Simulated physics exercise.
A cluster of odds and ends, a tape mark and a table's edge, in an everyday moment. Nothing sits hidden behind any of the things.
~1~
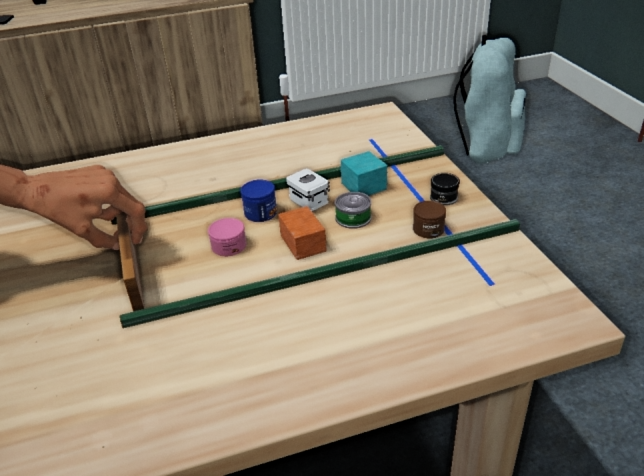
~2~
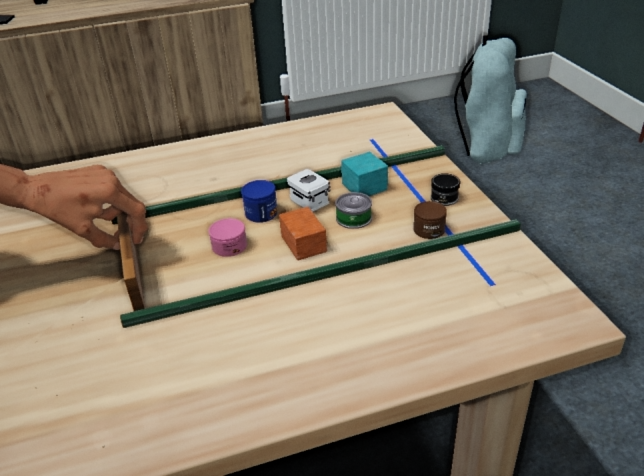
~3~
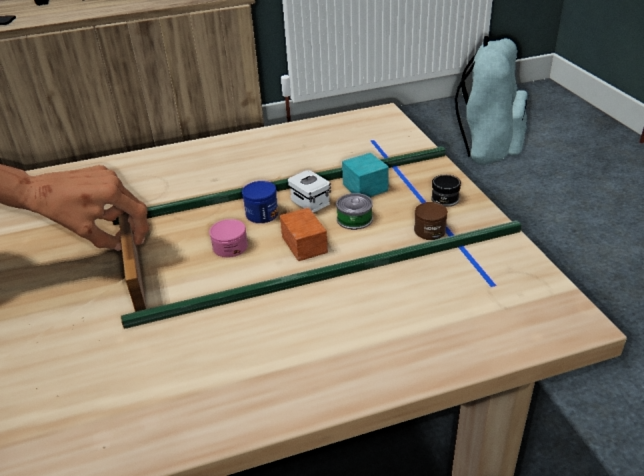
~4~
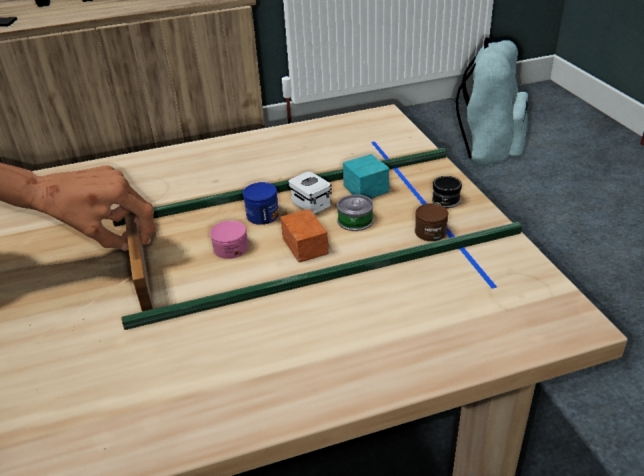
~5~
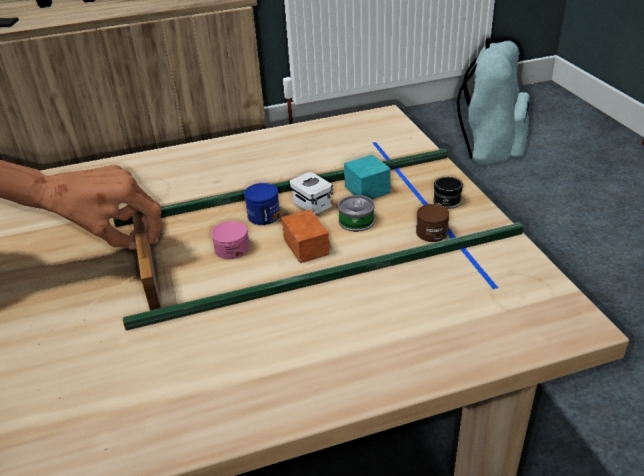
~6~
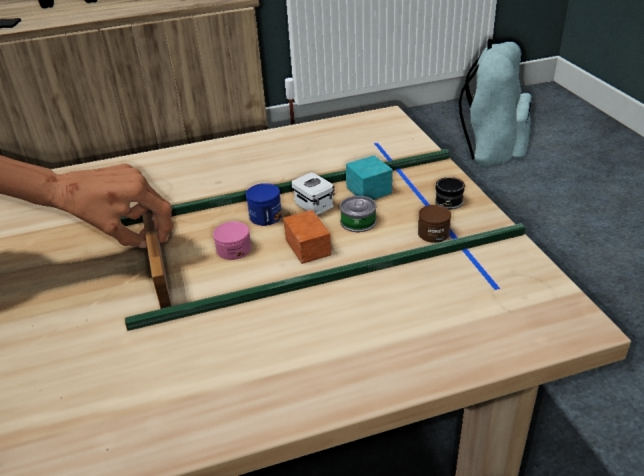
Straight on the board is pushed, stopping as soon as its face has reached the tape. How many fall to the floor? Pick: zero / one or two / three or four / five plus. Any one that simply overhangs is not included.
That comes to one or two.
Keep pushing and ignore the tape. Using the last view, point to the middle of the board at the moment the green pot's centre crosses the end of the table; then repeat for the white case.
The middle is at (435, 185) when it's the green pot, and at (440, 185) when it's the white case.
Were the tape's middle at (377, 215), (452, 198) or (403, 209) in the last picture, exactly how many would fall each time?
Try by try, 0, 4 and 0.
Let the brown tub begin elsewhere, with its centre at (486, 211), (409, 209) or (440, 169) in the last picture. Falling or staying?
Stays put; stays put; goes down.
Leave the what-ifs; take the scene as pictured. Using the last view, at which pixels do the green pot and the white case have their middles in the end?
You'll find the first one at (470, 185) and the second at (449, 162).
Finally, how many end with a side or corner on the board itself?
3 are in contact with it.
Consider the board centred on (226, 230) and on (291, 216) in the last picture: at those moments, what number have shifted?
At the first point the count is 1, at the second it's 4.
Soon after, none off yet; black pot at rest near (450, 193); brown tub at rest near (434, 224); turquoise block at rest near (369, 179).
Then, none off yet; black pot at rest near (450, 193); brown tub at rest near (434, 224); turquoise block moved about its own width near (403, 169).
At rest, the number that fall off is one or two; fallen, turquoise block and black pot.
